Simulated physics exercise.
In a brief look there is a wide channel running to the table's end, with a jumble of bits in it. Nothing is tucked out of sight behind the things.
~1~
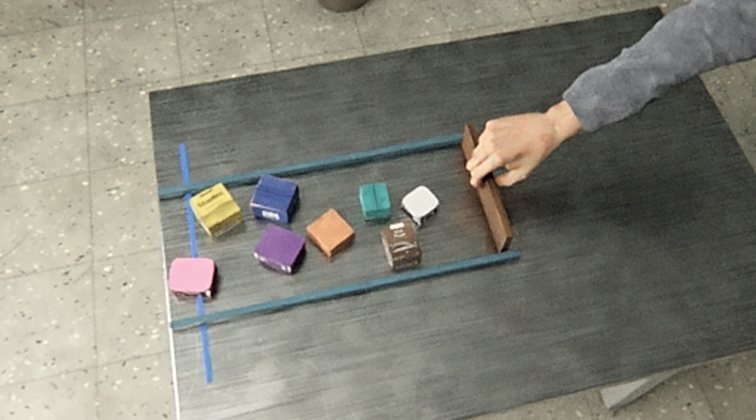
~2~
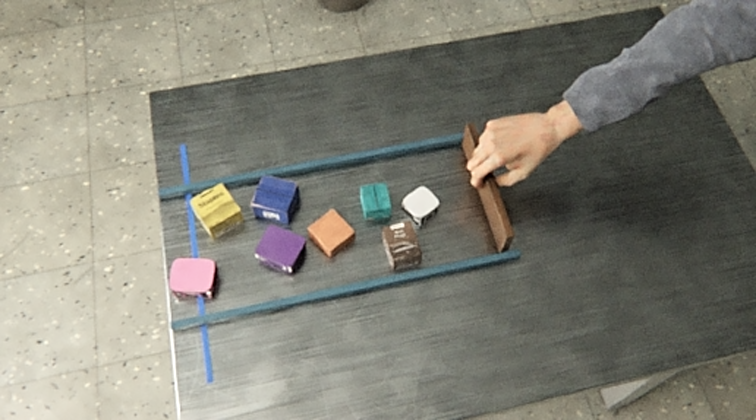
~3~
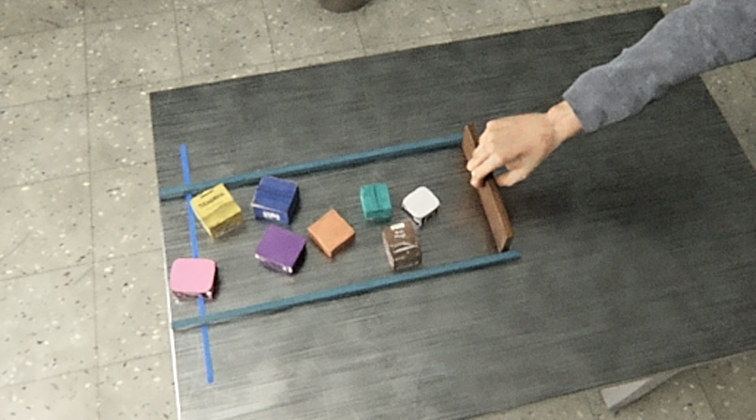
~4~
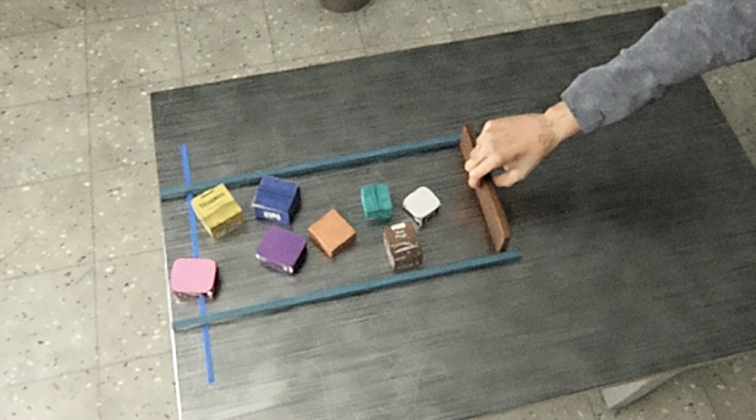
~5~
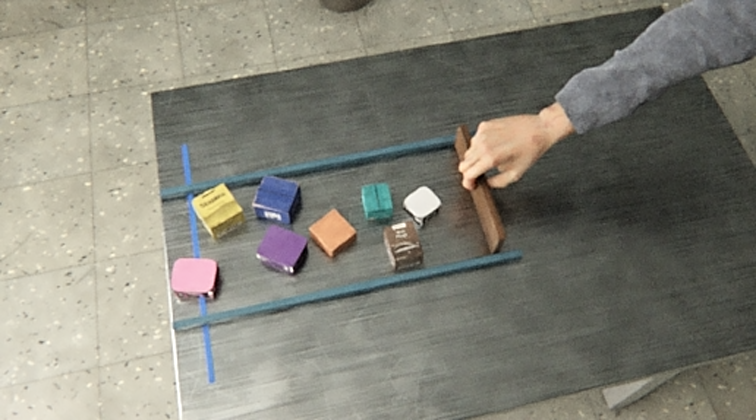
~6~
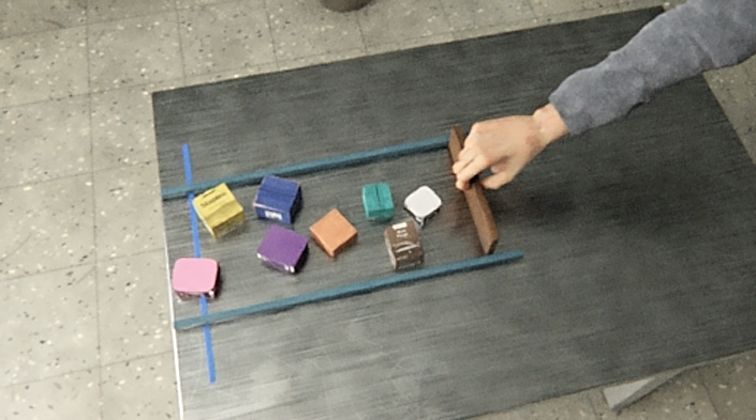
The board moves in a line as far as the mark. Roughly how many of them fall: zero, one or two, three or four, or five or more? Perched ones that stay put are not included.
Five or more.
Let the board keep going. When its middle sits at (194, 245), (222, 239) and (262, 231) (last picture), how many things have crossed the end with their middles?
The counts are 5, 2 and 0, in that order.
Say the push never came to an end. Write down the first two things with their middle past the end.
Order: Pink case, yellow box.
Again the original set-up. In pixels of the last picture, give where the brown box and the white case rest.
Positions - first (185, 298), then (180, 238).
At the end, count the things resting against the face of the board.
It's 3 of them.
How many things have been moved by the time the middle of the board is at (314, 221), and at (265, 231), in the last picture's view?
Answer - first 7, then 8.
A little later, none off yet; pink case at rest near (197, 278); yellow box at rest near (220, 211); purple case at rest near (284, 250).
Next, none off yet; pink case at rest near (197, 278); yellow box shifted a little near (205, 217); purple case shifted about its own width near (250, 272).
Later still, none off yet; pink case tilted a little near (156, 279); yellow box shifted well along near (155, 235); purple case shifted well along near (193, 294).
When it is over, the number that fall off is five or more; down, orange block, blue box, purple case, yellow box and pink case.
